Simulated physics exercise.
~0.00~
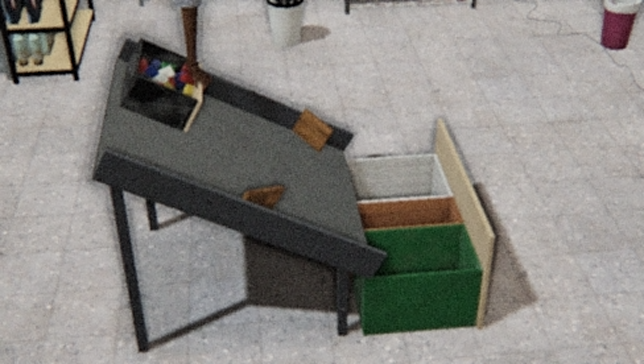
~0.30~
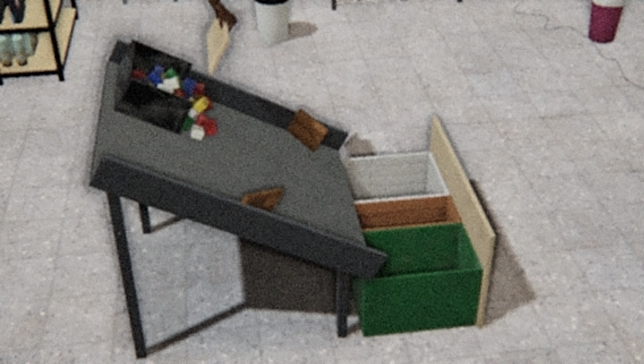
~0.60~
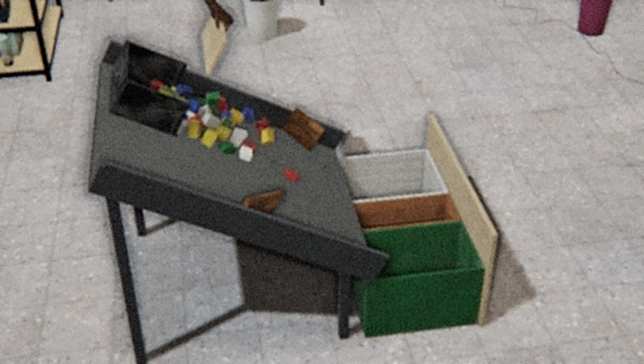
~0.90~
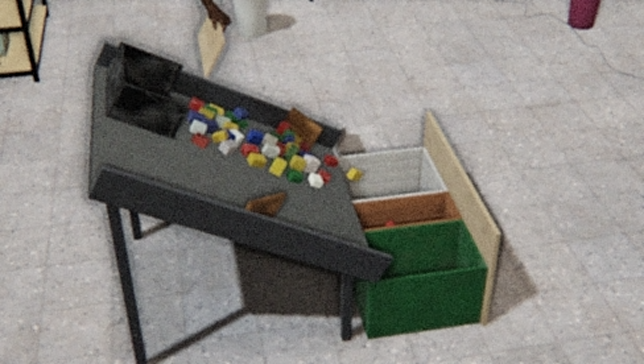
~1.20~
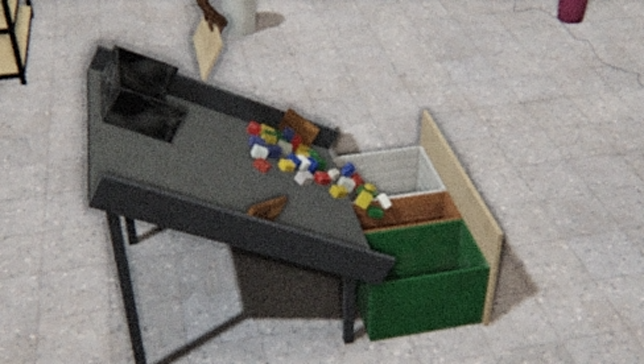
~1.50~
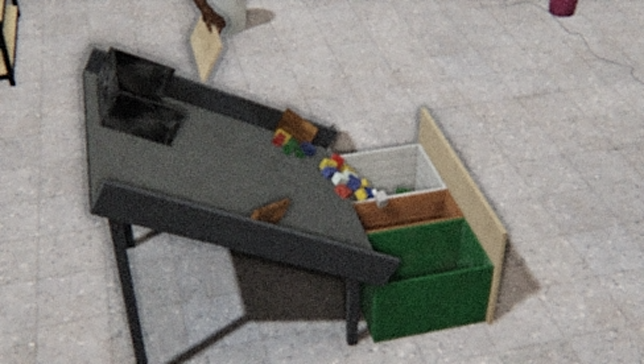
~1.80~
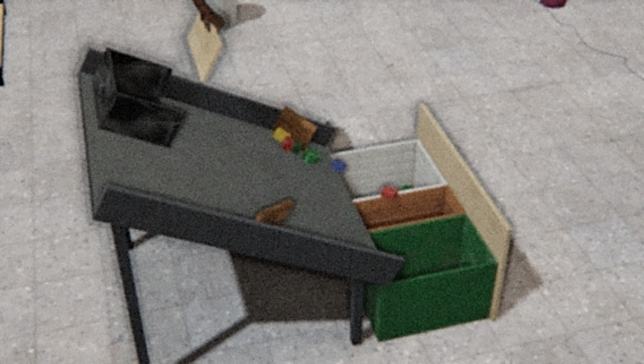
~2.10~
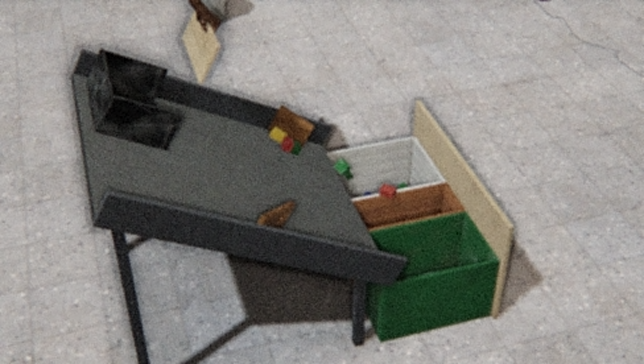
A brown hand lifting a gate, toy bricks sliding down a sloping table mostly into the white tub, a few staying behind.
